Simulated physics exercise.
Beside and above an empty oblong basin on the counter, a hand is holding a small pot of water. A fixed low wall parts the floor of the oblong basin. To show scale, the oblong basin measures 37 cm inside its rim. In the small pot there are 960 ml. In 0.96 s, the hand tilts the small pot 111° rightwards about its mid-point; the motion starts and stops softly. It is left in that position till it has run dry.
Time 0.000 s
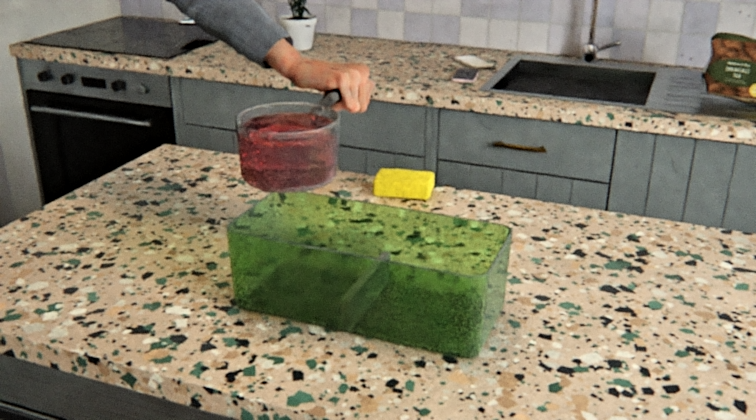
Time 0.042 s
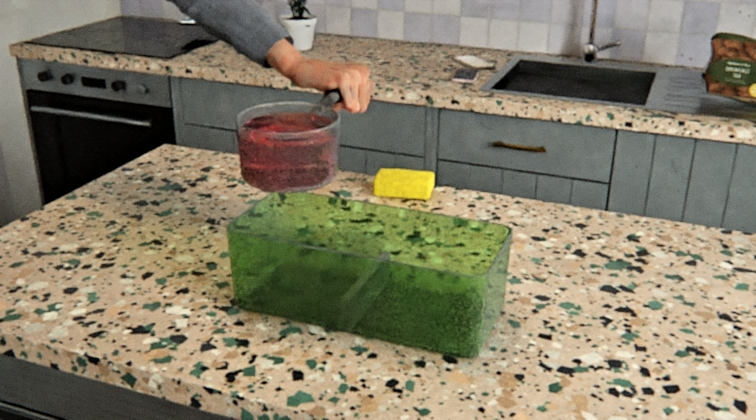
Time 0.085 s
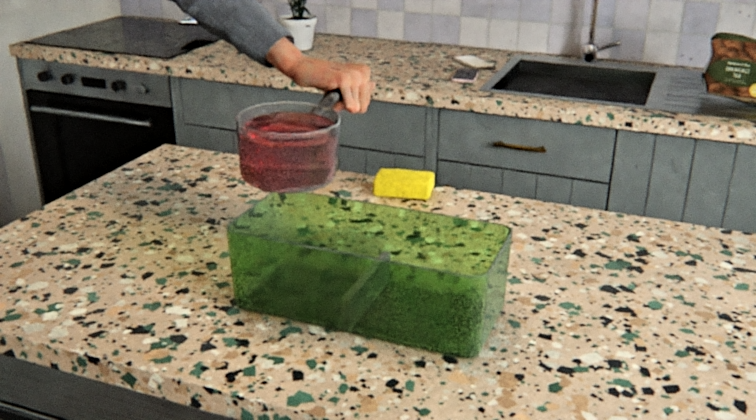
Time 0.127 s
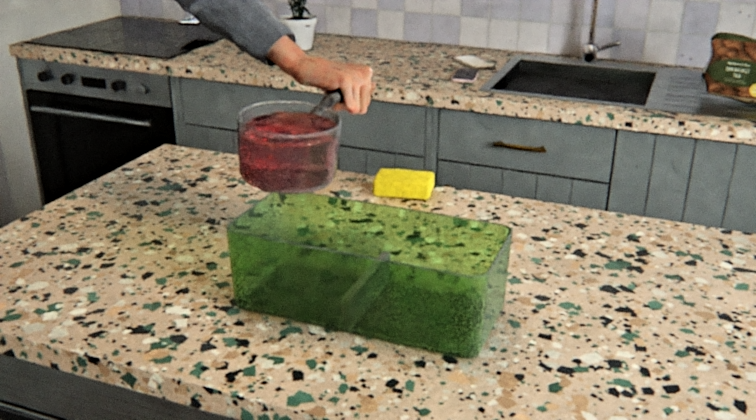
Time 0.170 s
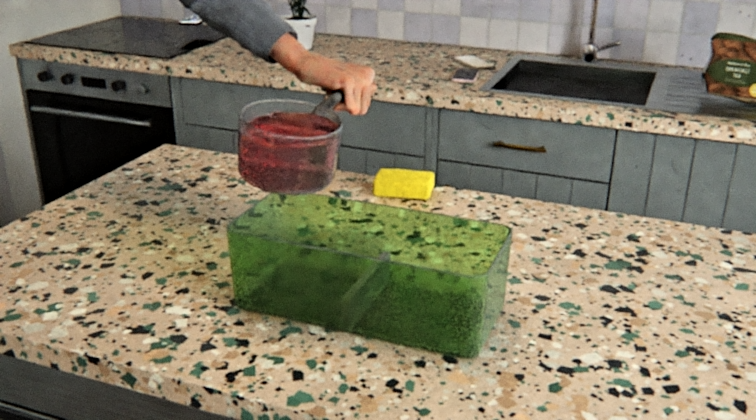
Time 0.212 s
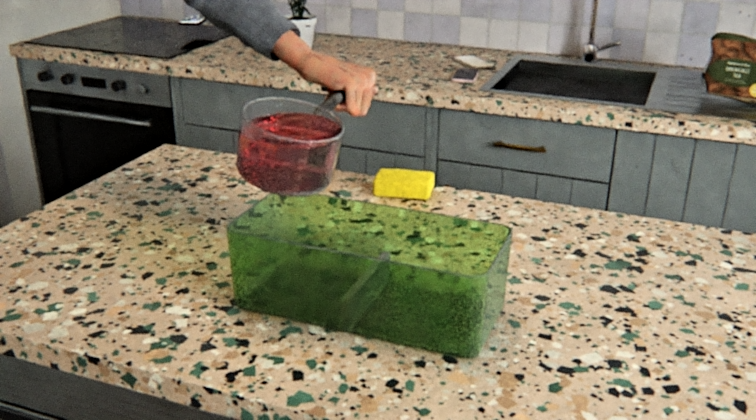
A hand slowly tilting a clear pot of red liquid slightly rightwards above a green transparent oblong basin on a speckled counter.
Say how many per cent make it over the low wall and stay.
About 63 per cent makes it over and stays.
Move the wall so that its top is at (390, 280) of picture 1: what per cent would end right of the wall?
In that case, some 25 percent.
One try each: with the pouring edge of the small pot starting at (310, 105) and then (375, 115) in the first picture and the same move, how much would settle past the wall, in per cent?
In order, 30 and 95 per cent.
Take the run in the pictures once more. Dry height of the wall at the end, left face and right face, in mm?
Noted: Left near 36 mm, right near 28 mm.
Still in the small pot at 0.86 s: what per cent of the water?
Near 10 percent, more or less.
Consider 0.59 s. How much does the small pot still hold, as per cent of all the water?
Close to 58 in a hundred.
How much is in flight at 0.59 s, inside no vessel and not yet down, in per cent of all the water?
Near 26 per cent at that moment.
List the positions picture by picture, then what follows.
In the first frame, tilt 0°; pouring edge (334, 125); surface from (248, 120) to (334, 131); the oblong basin's rim runs from (252, 209) to (500, 253); the wall's top is at (368, 275).
In the second frame, tilt 1°; pouring edge (334, 125); surface from (248, 120) to (334, 131).
In the third frame, tilt 2°; pouring edge (335, 127); surface from (249, 120) to (335, 132).
In the fourth frame, tilt 5°; pouring edge (336, 129); surface from (249, 119) to (336, 133).
In the fifth frame, tilt 8°; pouring edge (337, 133); surface from (250, 120) to (337, 133).
In the sixth frame, tilt 13°; pouring edge (339, 137); surface from (251, 121) to (338, 134).
By 0.59 s the tilt is 74° and 57 per cent is still to pour, 2 is left of the wall and 14 right of it.
By 0.86 s the tilt is 108° and 9 per cent is still to pour, 23 is left of the wall and 63 right of it.
By 1.15 s the tilt is 111° and 0 per cent is still to pour, 36 is left of the wall and 63 right of it.
By 1.46 s the tilt is 111° and 0 per cent is still to pour, 36 is left of the wall and 63 right of it.
At rest 36 per cent lies left of the wall, 63 right of it and 0 outside.
